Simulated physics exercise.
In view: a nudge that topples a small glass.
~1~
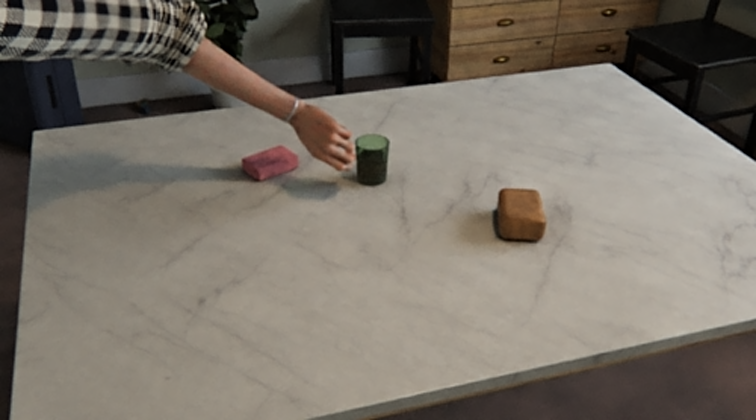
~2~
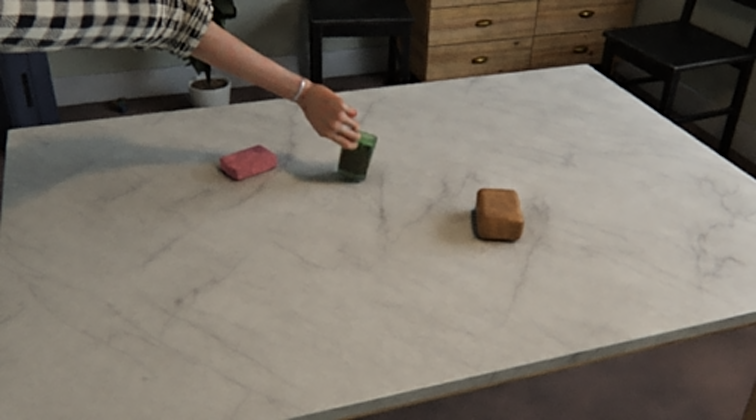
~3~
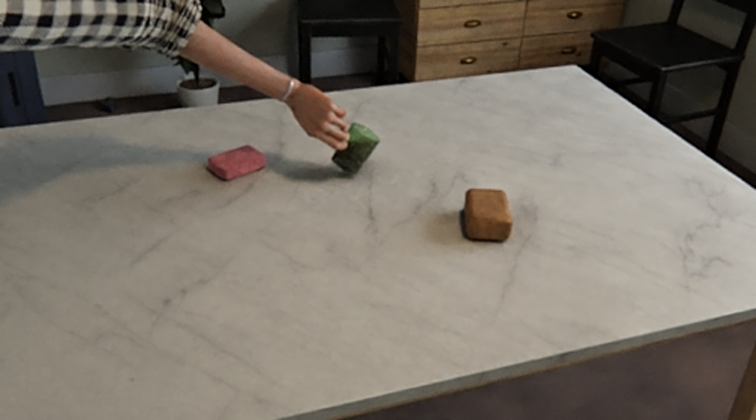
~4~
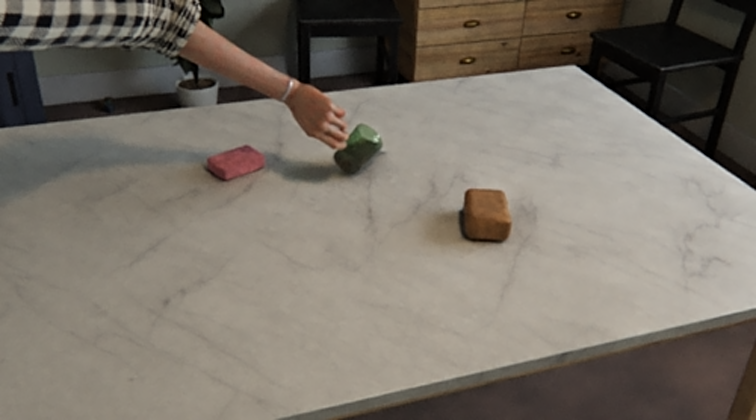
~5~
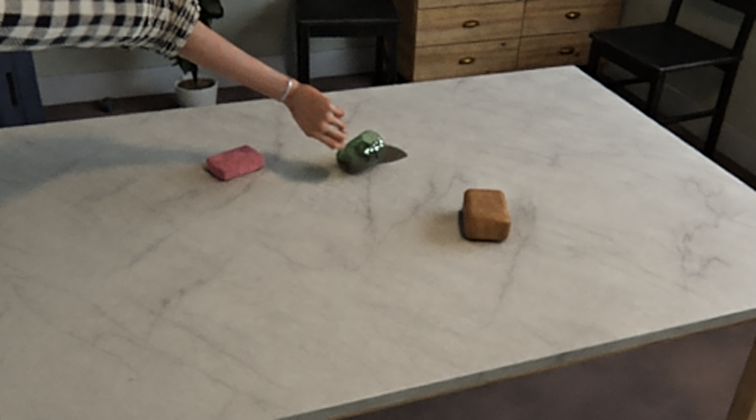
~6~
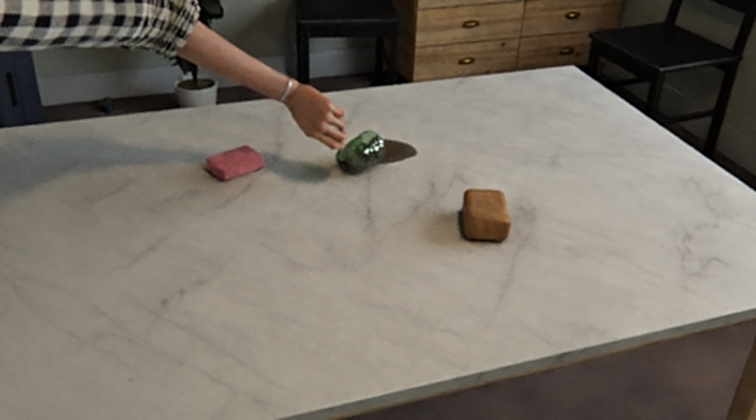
A hand pushed a small green glass over on a marble table between a pink sponge and a brown bread roll, and it tipped onto its side, a puddle spreading to its right.
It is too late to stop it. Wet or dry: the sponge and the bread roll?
The sponge escapes; the bread roll escapes.
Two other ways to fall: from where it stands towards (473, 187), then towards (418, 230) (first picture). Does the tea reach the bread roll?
In the first try it gets wet; in the second it is reached.
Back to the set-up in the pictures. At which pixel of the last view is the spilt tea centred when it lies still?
Near (436, 123).
Soon after, the puddle covers about as much as a plate; the sponge is dry; the bread roll is dry.
Later, the puddle covers about as much as a tray; the sponge is dry; the bread roll is dry.
In the end, the puddle covers about as much as a tray; the sponge is dry; the bread roll is dry.
